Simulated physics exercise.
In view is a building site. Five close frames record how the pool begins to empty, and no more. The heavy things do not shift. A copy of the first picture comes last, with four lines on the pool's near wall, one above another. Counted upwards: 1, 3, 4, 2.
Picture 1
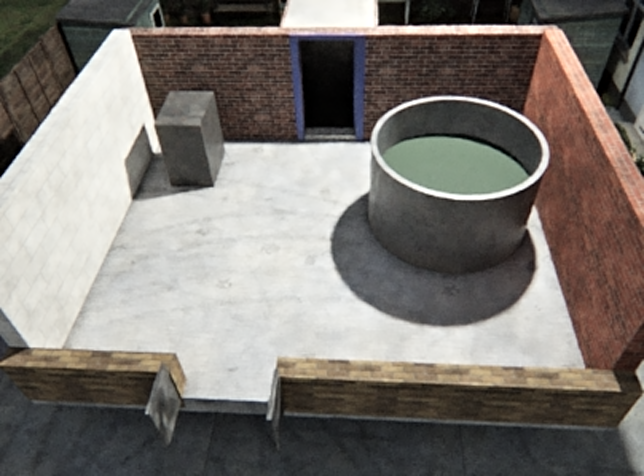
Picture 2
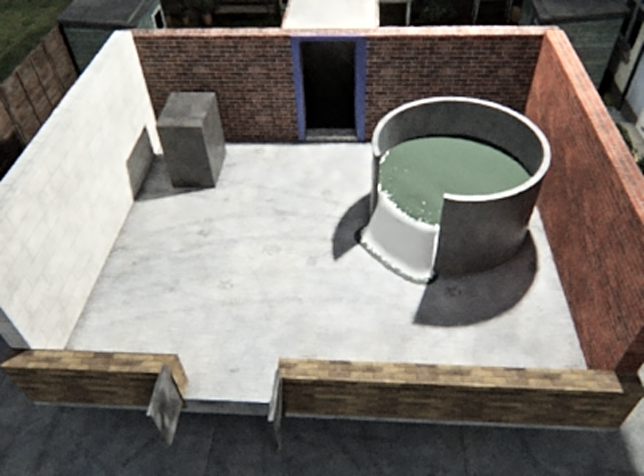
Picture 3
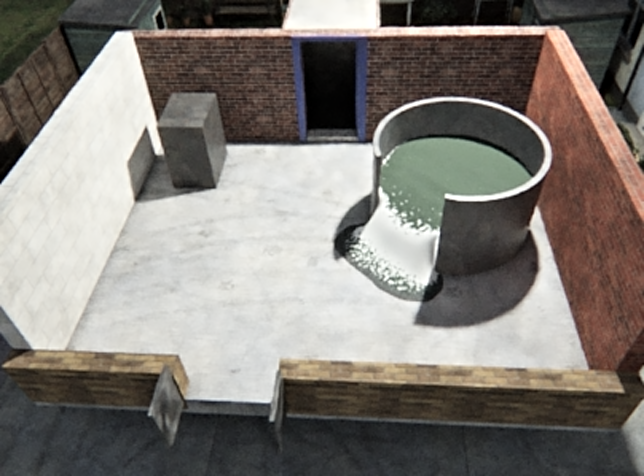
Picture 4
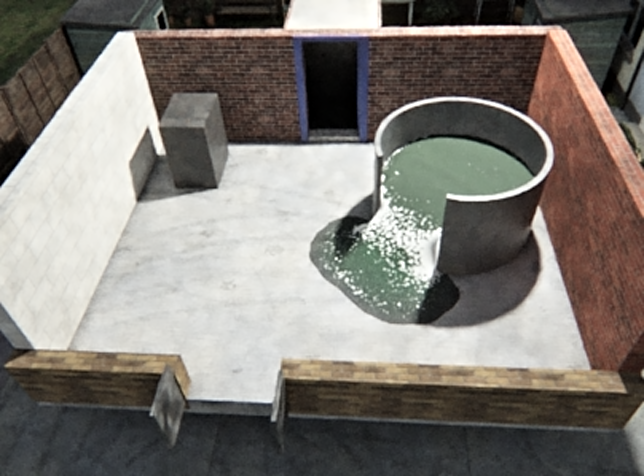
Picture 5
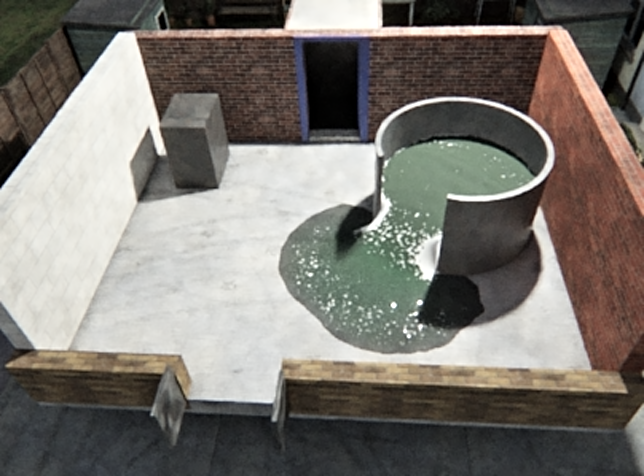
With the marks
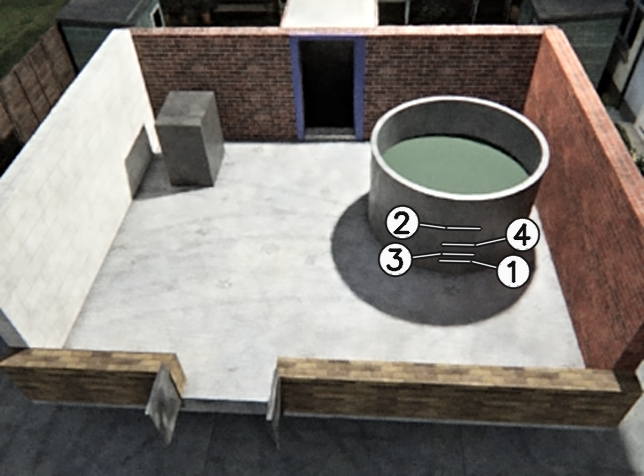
A walled building site with a pale floor is seen from high above its low front wall, which has an open gate. A round grey pool of green water stands at right near a red brick wall, with a blue-framed doorway behind and a grey block at left beside a white wall. The pool's front left side opens and water pours out, foaming, then spreads leftward and forward in a widening green sheet, while the camera stays still.
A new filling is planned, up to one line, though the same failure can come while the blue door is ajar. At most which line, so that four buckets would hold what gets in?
2 will do.
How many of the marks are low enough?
All of them.
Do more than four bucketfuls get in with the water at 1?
No, that is safe.
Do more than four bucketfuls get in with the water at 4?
No.
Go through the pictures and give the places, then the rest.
Water in the pool at rest, its middle at (452, 176); foot of the blue doorway at (330, 140); open gate at (226, 352), in the first frame.
Front seen at (434, 275), 1 % of the ground wet, in the second frame.
Front seen at (342, 238), 4 % of the ground wet, in the third frame.
Front seen at (317, 259), 8 % of the ground wet, in the fourth frame.
Front seen at (286, 268), 15 % of the ground wet, in the fifth frame.
On the marked copy, 1 at (455, 261); 2 at (462, 228); 3 at (457, 254); 4 at (459, 244); from the bottom up 1, 3, 4, 2.
With 1, nothing gets over.
With 2, a bucket or two gets in.
With 3, nothing gets over.
With 4, nothing gets over.
